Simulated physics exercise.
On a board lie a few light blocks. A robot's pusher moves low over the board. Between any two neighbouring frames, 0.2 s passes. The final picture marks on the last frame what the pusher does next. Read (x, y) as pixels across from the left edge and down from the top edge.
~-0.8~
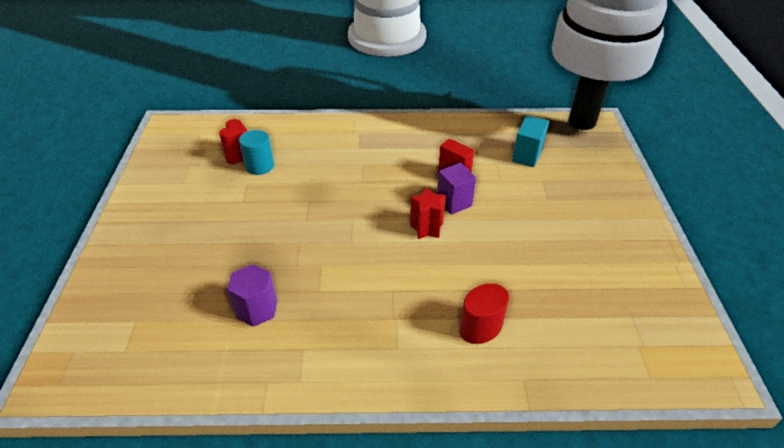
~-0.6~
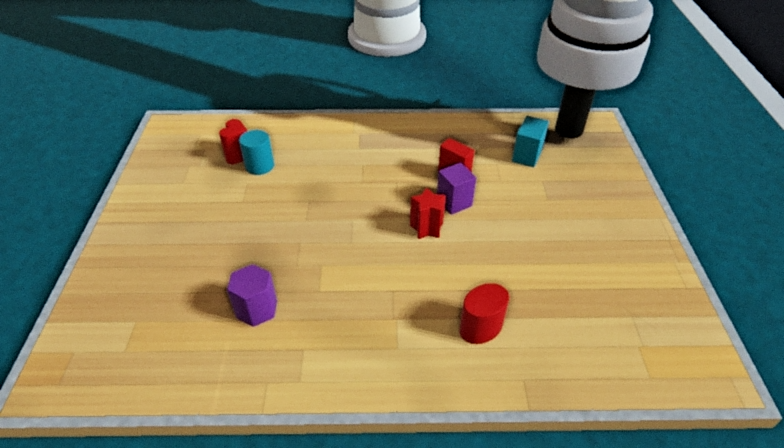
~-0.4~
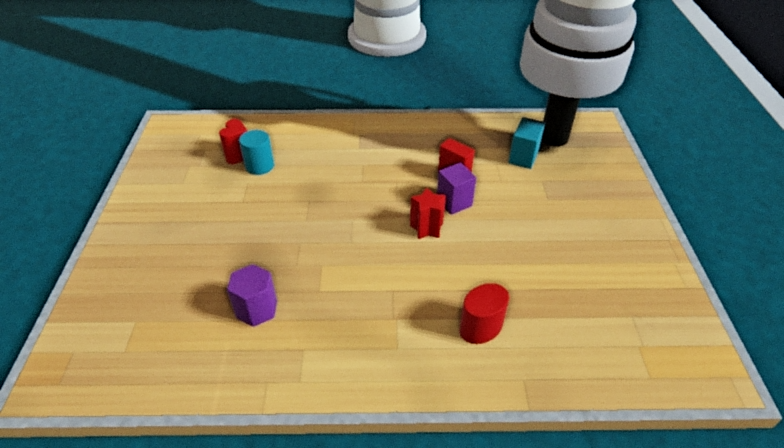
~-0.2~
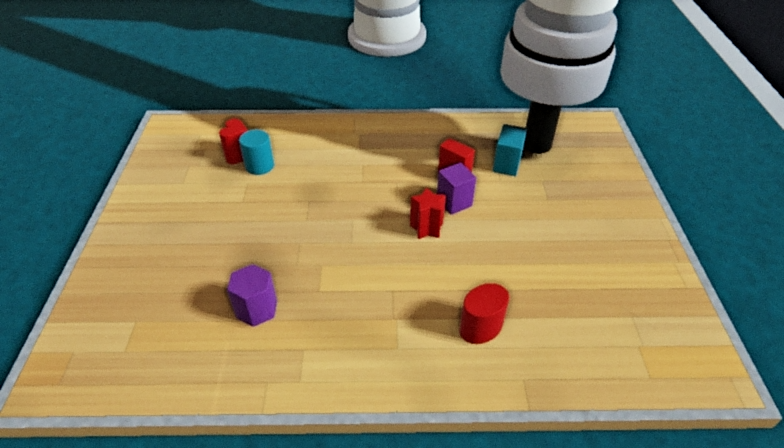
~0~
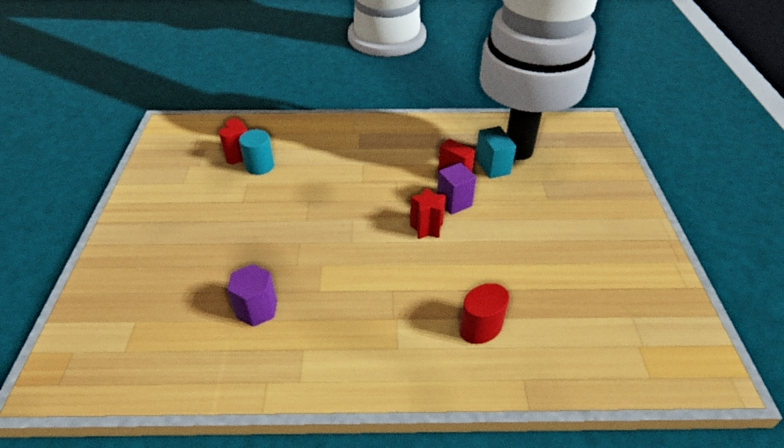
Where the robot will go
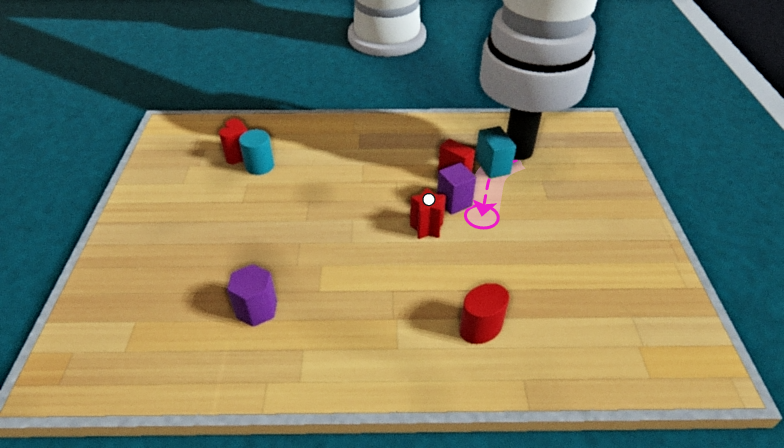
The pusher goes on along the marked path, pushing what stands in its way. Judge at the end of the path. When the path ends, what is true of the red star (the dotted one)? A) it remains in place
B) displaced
I choose A.
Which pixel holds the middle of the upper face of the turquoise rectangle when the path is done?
Its top middle will sit at (462, 153).
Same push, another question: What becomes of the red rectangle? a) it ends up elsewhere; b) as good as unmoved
Letter a.
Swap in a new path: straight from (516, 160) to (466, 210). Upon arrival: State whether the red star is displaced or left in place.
Right where it was.
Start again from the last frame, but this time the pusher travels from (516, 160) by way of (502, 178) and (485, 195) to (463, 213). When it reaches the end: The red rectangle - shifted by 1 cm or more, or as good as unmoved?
Its place changes.
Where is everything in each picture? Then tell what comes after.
The first frame shows pusher's lower end at (582, 122); red star at (429, 200); red rectangle at (457, 147); purple four-sided block at (457, 174); turquoise rectangle at (534, 127).
The second frame shows pusher at (569, 131); blocks still.
The third frame shows pusher at (554, 138); turquoise rectangle at (530, 128).
The fourth frame shows pusher at (537, 145); turquoise rectangle at (512, 135).
The fifth frame shows pusher at (518, 152); red star at (429, 200); red rectangle at (457, 147); purple four-sided block at (457, 174); turquoise rectangle at (497, 137).
Drawn move, from (516, 160) through (493, 172) and (486, 193) to (482, 216); the dot is on the red star.
On the path given first. One third of the way, pusher at (495, 164); red rectangle at (449, 150), turned 35° clockwise; turquoise rectangle at (471, 149).
Two thirds of the way, pusher at (487, 185); red rectangle at (440, 149), turned 60° clockwise; purple four-sided block at (452, 176), turned 25° anticlockwise; turquoise rectangle at (462, 153), turned 25° clockwise.
At the end, pusher at (483, 208); red star still; red rectangle at (440, 149), turned 60° clockwise; purple four-sided block at (452, 176), turned 25° anticlockwise; turquoise rectangle at (462, 153), turned 25° clockwise.
